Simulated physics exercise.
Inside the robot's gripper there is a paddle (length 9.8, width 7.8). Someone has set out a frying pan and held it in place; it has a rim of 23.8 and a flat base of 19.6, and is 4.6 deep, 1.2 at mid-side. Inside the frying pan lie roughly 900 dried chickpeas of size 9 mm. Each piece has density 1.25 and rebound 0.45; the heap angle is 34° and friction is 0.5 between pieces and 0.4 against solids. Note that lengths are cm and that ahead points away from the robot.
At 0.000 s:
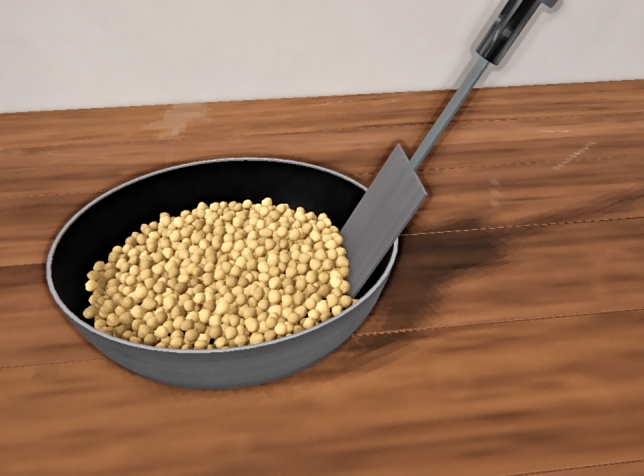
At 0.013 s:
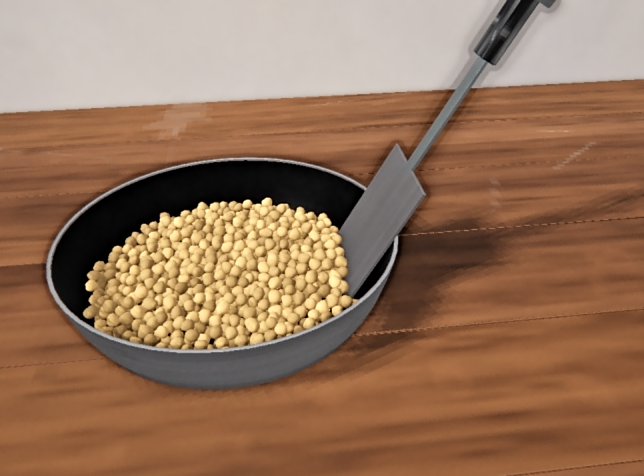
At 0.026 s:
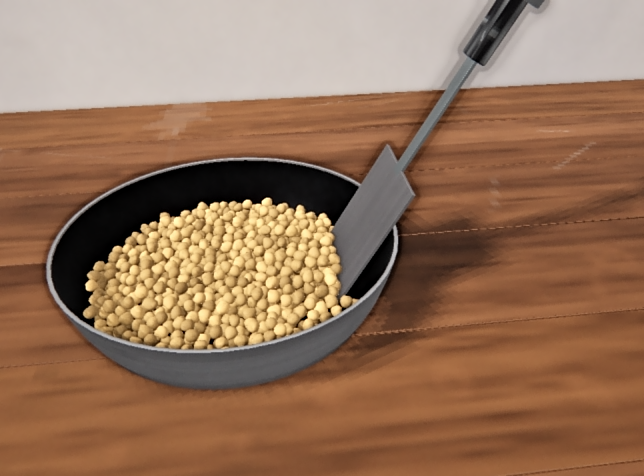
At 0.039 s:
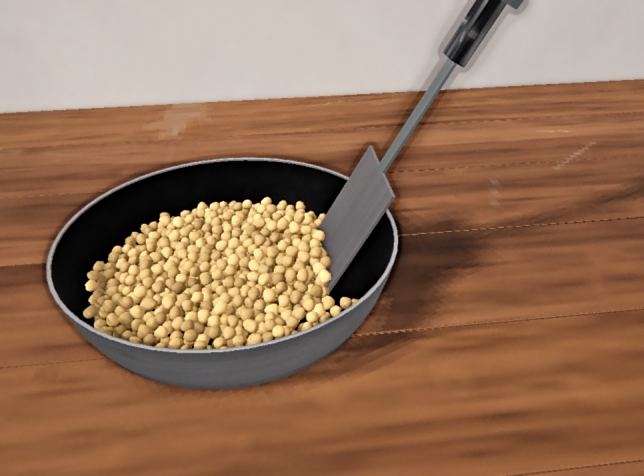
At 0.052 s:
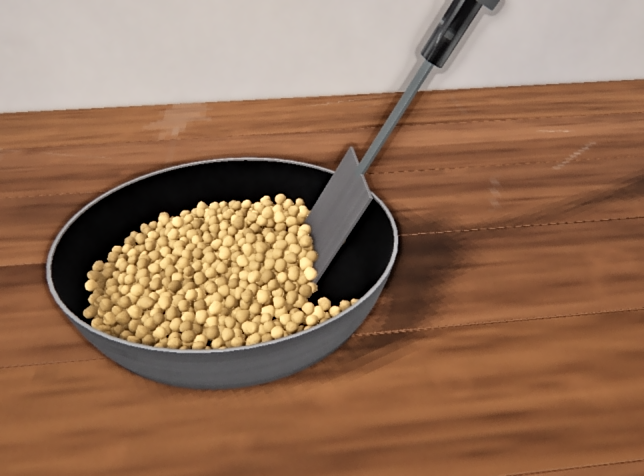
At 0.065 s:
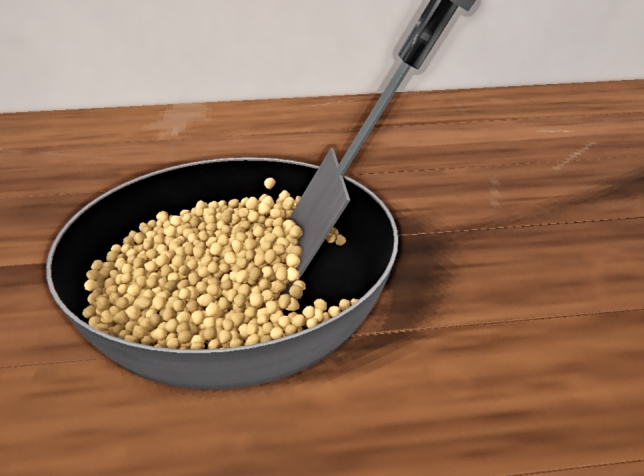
On a brown wooden surface before a pale wall, seen from above at an angle by a still camera, a dark frying pan sits left of centre. It holds a broad heap of pale yellow chickpeas, with a grey, dark-handled paddle slanting in at its right side. The paddle barely moves at first, then slides left, pushing the chickpeas and baring dark pan behind it, while a few slip around its edges.
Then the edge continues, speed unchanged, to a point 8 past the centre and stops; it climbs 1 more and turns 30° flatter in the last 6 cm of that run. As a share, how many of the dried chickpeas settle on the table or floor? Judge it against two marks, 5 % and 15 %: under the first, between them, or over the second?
Between them, so from 5 to 15 %.
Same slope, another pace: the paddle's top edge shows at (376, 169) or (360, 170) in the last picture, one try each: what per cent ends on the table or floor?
First try about 0 %, second try about 5 %.
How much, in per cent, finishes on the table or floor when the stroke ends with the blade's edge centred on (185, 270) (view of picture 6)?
I'd put it near 0 per cent.
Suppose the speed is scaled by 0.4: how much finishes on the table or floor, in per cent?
The share would be near 0 in a hundred.
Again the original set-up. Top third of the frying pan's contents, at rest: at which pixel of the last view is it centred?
Roughly at (112, 258).
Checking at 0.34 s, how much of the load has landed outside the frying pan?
Estimate: About 8 percent.
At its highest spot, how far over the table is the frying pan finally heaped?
Top of the heap: Roughly 5.5 cm above the table top.
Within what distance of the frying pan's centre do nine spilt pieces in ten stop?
Roughly 35 cm.
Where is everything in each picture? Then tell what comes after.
The first frame shows paddle top edge at (412, 167), sloping 60°; upper third of the load around (235, 262), from x 90 to 360, top at y 205; 900 in the frying pan.
The second frame shows paddle top edge at (410, 167), sloping 60°; upper third of the load around (235, 262), from x 90 to 360, top at y 205.
The third frame shows paddle top edge at (400, 168), sloping 60°; upper third of the load around (239, 262), from x 90 to 360, top at y 205.
The fourth frame shows paddle top edge at (382, 169), sloping 60°; upper third of the load around (246, 260), from x 90 to 360, top at y 205.
The fifth frame shows paddle top edge at (361, 170), sloping 60°; upper third of the load around (244, 257), from x 90 to 360, top at y 200.
The sixth frame shows paddle top edge at (340, 172), sloping 60°; upper third of the load around (238, 253), from x 90 to 360, top at y 185; 900 in the frying pan.
After 0.10 s, sloping 60°, highest piece 7 above the table; 900 in the frying pan.
After 0.13 s, sloping 50°, highest piece 8 above the table; 900 in the frying pan.
After 0.34 s, sloping 30°, highest piece 6 above the table; 827 in the frying pan, 71 on the table or floor, 2 on the blade or in flight.
After 1.39 s, sloping 30°, highest piece 5 above the table; 826 in the frying pan, 74 on the table or floor.
At rest, 826 in the frying pan, 74 on the table or floor. That is 8 % on the table or floor.
